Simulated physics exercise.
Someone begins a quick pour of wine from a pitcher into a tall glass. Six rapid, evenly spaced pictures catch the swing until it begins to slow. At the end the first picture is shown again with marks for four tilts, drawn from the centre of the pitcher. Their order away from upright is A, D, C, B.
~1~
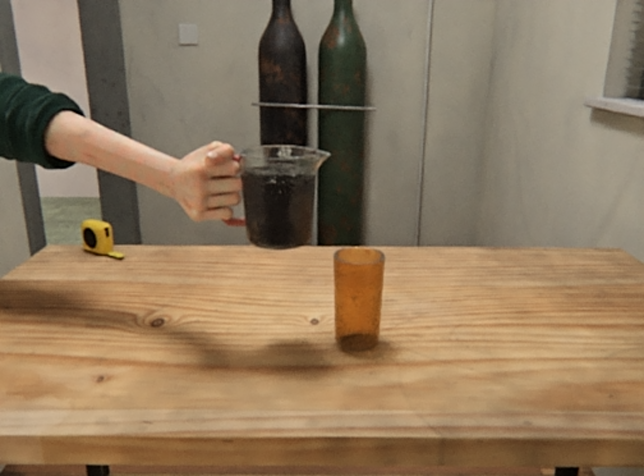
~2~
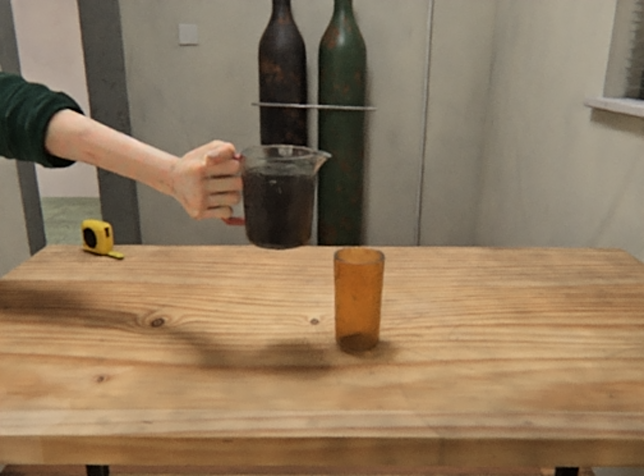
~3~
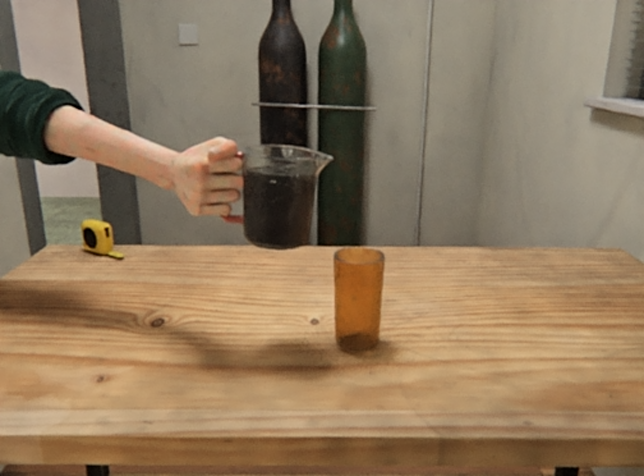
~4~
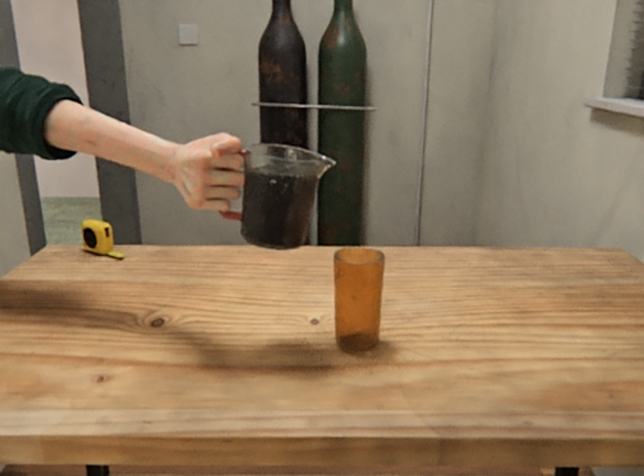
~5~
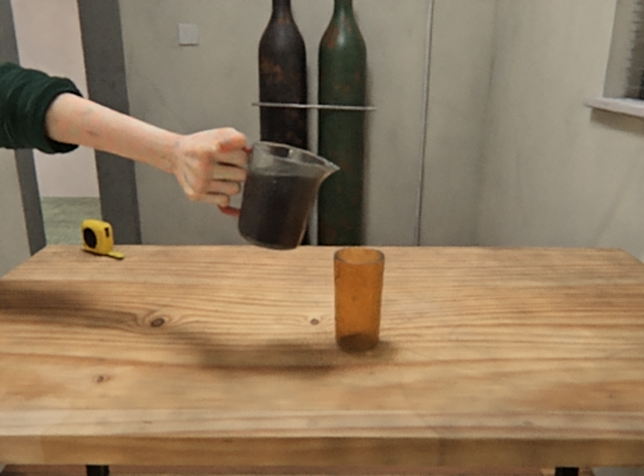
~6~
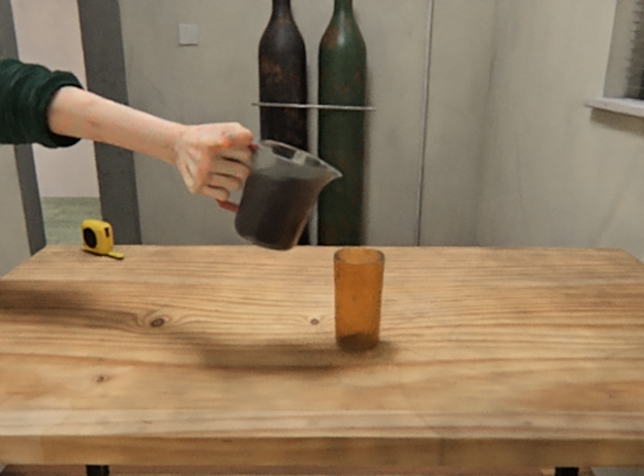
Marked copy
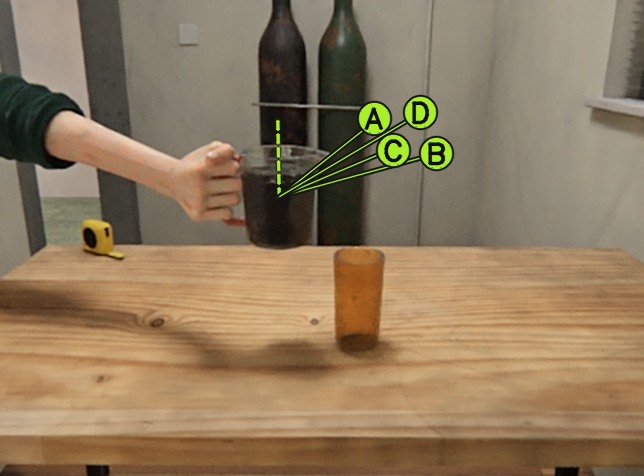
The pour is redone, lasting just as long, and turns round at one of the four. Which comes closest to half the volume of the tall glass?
Mark D.
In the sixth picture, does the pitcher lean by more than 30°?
No.
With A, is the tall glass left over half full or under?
Under.
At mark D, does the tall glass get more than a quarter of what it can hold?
Yes, clearly.
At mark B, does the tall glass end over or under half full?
Over half.
In lime, A at (362, 130); B at (420, 158); C at (376, 155); D at (406, 121).
If A is chosen, the tall glass ends with about 33 % of what it can hold; 4 % of the wine is spilt.
If B is chosen, the tall glass ends with about 88 % of what it can hold; 6 % of the wine is spilt.
If C is chosen, the tall glass ends with about 72 % of what it can hold; 3 % of the wine is spilt.
If D is chosen, the tall glass ends with about 51 % of what it can hold; 3 % of the wine is spilt.
